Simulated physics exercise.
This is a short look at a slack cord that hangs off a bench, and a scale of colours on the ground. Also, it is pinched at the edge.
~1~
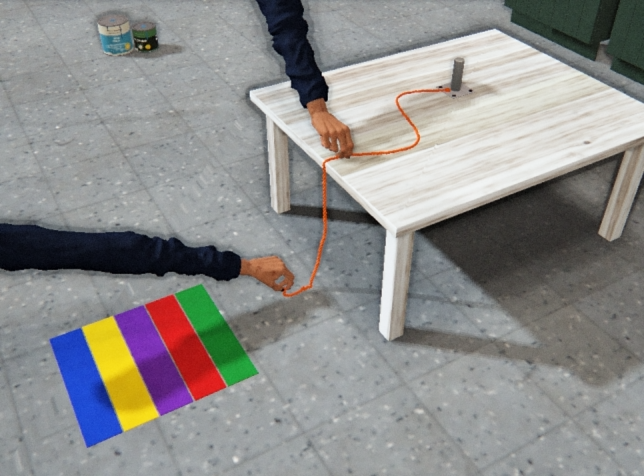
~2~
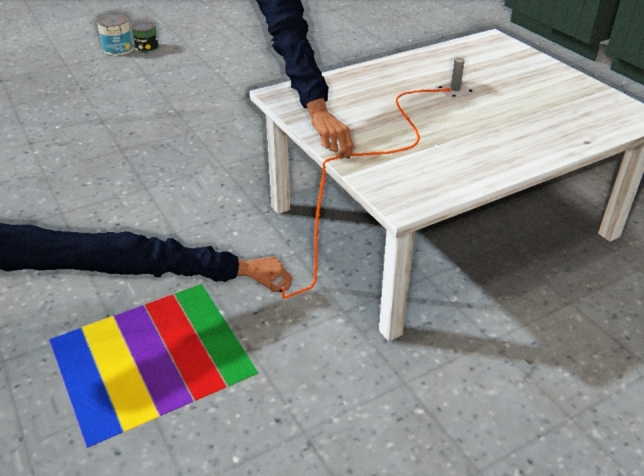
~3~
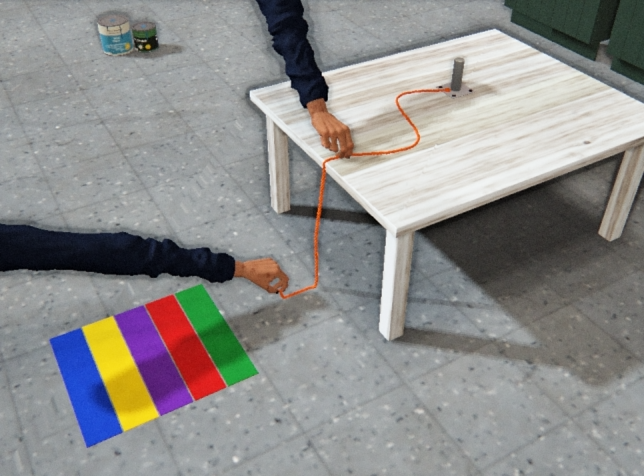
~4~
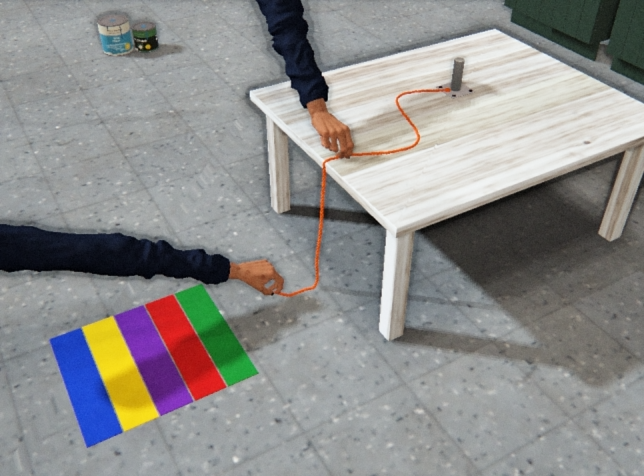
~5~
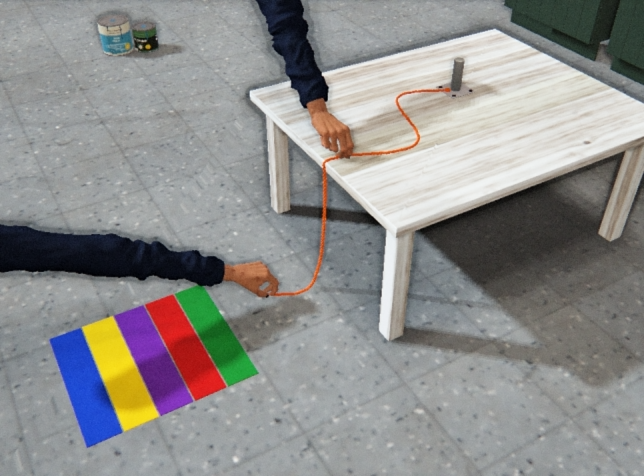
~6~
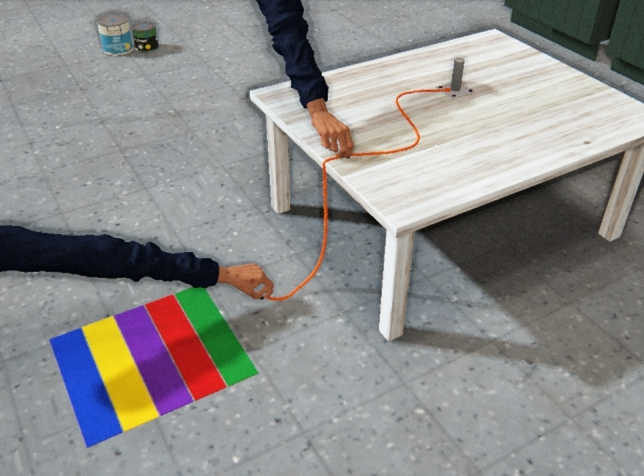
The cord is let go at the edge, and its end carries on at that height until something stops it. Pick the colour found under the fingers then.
Yellow is under them.
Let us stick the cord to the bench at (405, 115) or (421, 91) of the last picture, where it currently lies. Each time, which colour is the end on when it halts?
Strip colours by try: Purple / yellow.
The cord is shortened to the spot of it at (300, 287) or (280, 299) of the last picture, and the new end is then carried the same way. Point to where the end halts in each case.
In order, about (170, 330) and about (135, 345).
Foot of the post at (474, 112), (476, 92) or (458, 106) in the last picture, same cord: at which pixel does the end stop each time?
The places are (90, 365), (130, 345) and (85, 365).
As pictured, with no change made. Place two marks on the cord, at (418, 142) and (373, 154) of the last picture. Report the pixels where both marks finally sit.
You'll find the first mark at (343, 139) and the second mark at (303, 168).
A little later, end near (169, 333); over red.
Next, end near (133, 347); over purple.
When it is tight, end near (112, 355); over yellow. The yellow one.
